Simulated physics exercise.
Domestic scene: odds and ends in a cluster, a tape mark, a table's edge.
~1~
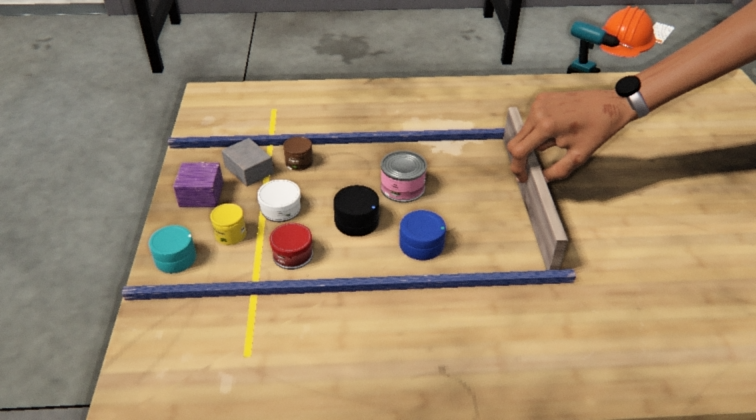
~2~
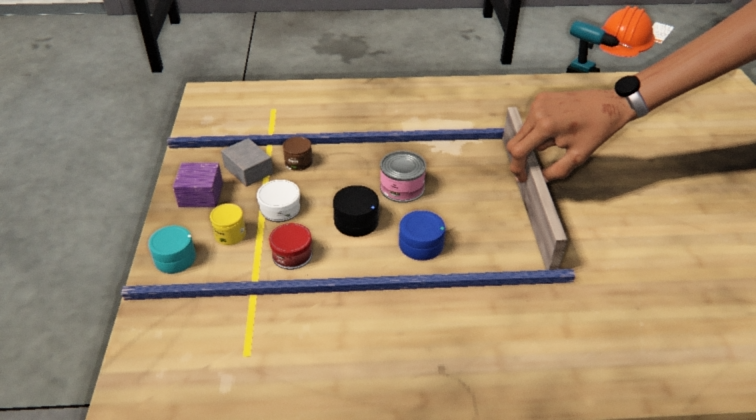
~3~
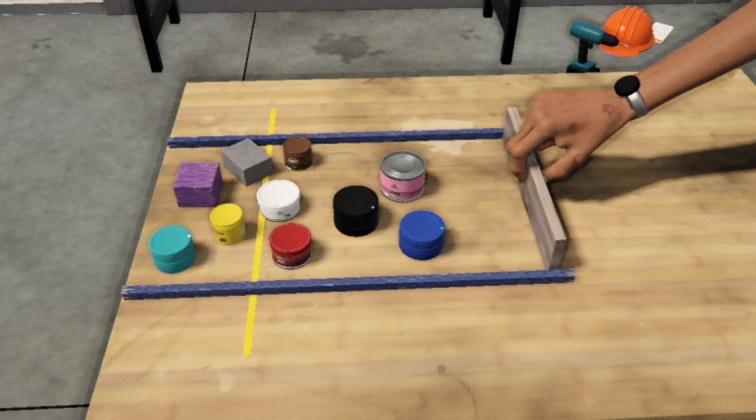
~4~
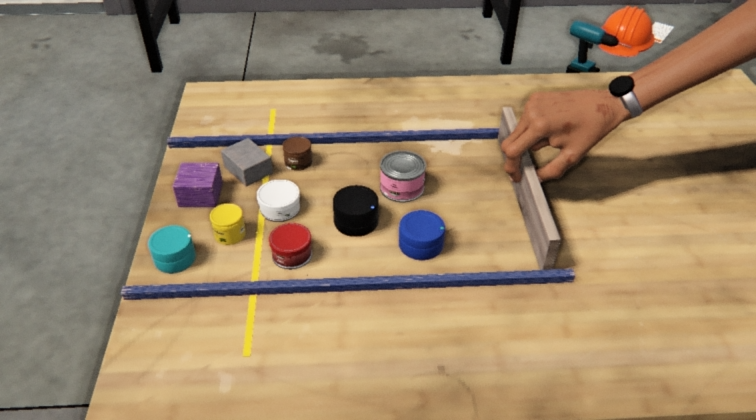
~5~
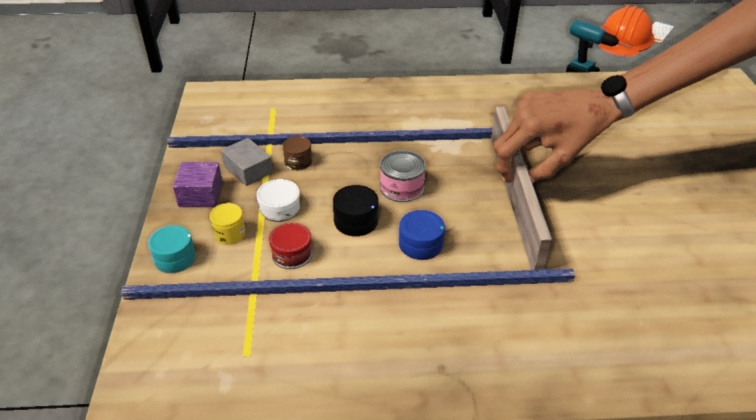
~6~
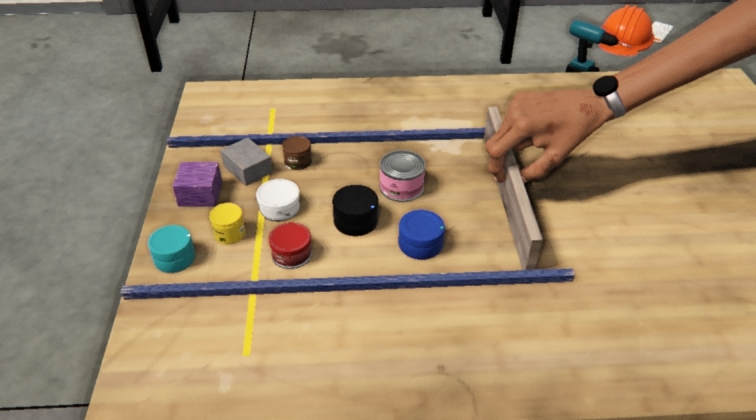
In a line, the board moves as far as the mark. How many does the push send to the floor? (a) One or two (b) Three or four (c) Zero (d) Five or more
Zero.
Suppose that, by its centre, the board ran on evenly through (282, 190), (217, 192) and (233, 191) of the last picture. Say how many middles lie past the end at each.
0, 2, 1.
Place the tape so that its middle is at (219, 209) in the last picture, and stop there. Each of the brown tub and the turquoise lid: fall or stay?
Brown tub still up; turquoise lid down.
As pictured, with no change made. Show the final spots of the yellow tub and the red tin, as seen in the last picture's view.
Look around (200, 228) for the first and around (188, 255) for the second.
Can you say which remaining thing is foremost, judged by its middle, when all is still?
The one you want is the turquoise lid.
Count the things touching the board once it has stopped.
It's 4 of them.
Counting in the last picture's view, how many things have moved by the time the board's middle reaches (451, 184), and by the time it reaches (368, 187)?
The number moved is 0 and then 3.
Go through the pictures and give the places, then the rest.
The first picture shows turquoise lid (173, 250); purple block (199, 185); yellow tub (229, 225); board (531, 183); tape (263, 209).
The second picture shows purple block (199, 185); red tin (291, 246).
The third picture shows yellow tub (228, 225); brown tub (298, 154).
The fourth picture shows turquoise lid (172, 249); white pot (279, 201).
The fifth picture shows purple block (199, 185); black lid (356, 211).
The sixth picture shows turquoise lid (172, 249); purple block (198, 184); yellow tub (228, 224); board (509, 182); tape (262, 208).
Soon after, none off yet; turquoise lid at rest near (172, 249); purple block at rest near (198, 184); yellow tub at rest near (228, 224).
Then, none off yet; turquoise lid at rest near (172, 249); purple block at rest near (198, 184); yellow tub at rest near (227, 224).
At rest, the number that fall off is zero.
